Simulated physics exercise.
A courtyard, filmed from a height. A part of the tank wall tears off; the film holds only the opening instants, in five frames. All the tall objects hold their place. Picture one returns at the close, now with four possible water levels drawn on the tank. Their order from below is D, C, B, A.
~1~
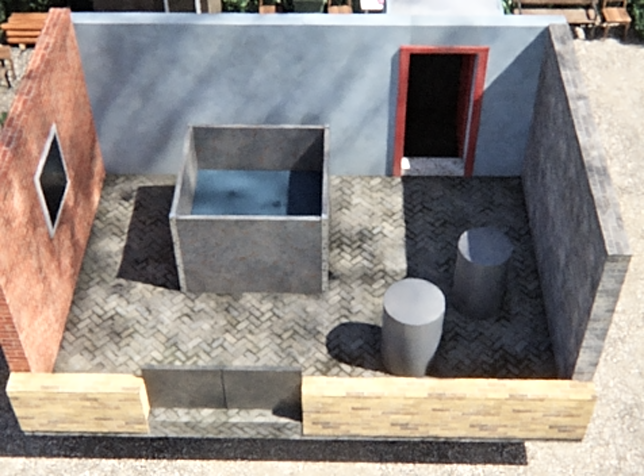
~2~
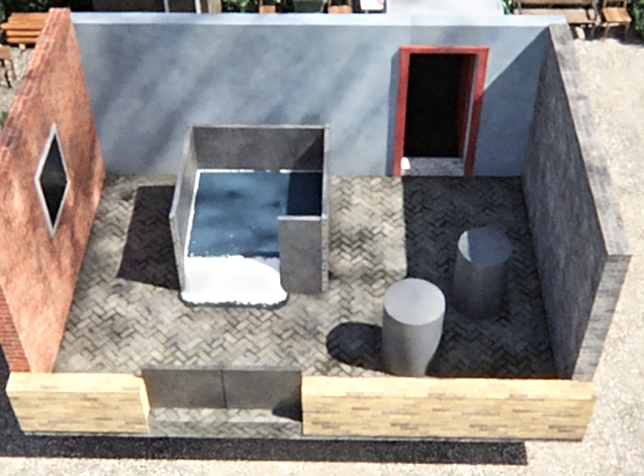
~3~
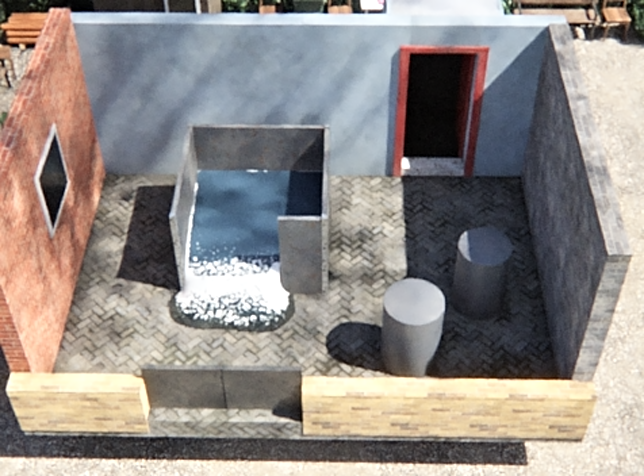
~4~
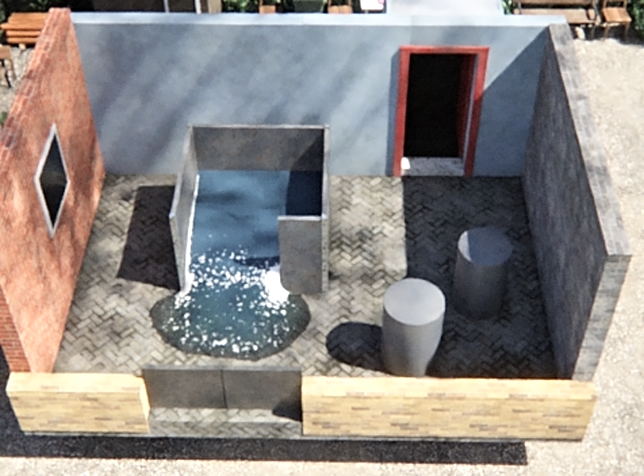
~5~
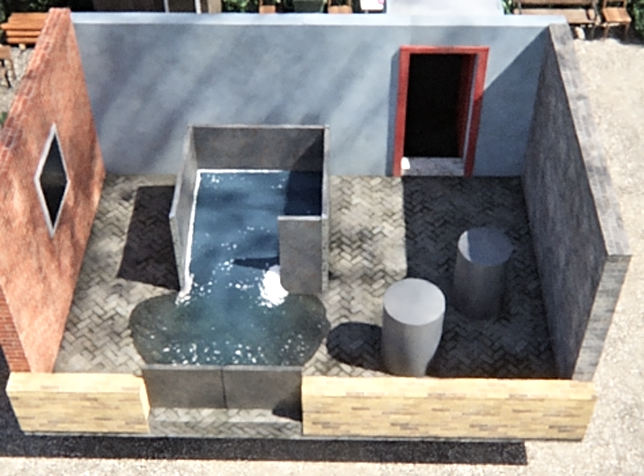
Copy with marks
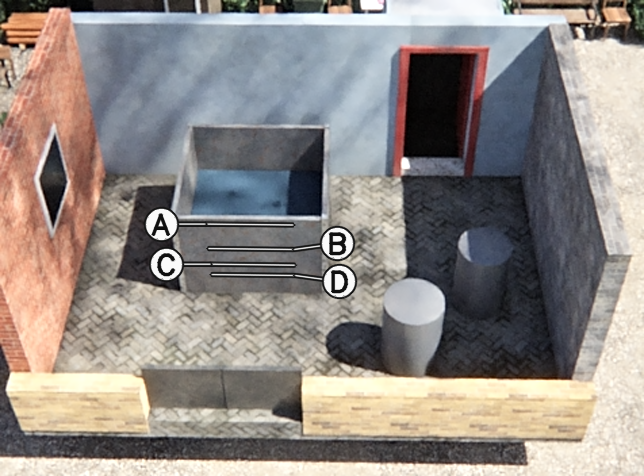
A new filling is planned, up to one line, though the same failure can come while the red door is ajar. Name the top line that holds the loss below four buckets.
It is B.
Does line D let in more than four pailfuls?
No.
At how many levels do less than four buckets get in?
Three.
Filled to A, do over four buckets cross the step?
Yes, it does.
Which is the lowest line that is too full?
The answer is A.
On the marked copy, A at (249, 224); B at (251, 249); C at (252, 264); D at (253, 275); from the bottom up D, C, B, A.
With A, about 12 bucketfuls get in.
With B, a bucket or two gets in.
With C, nothing gets over.
With D, nothing gets over.
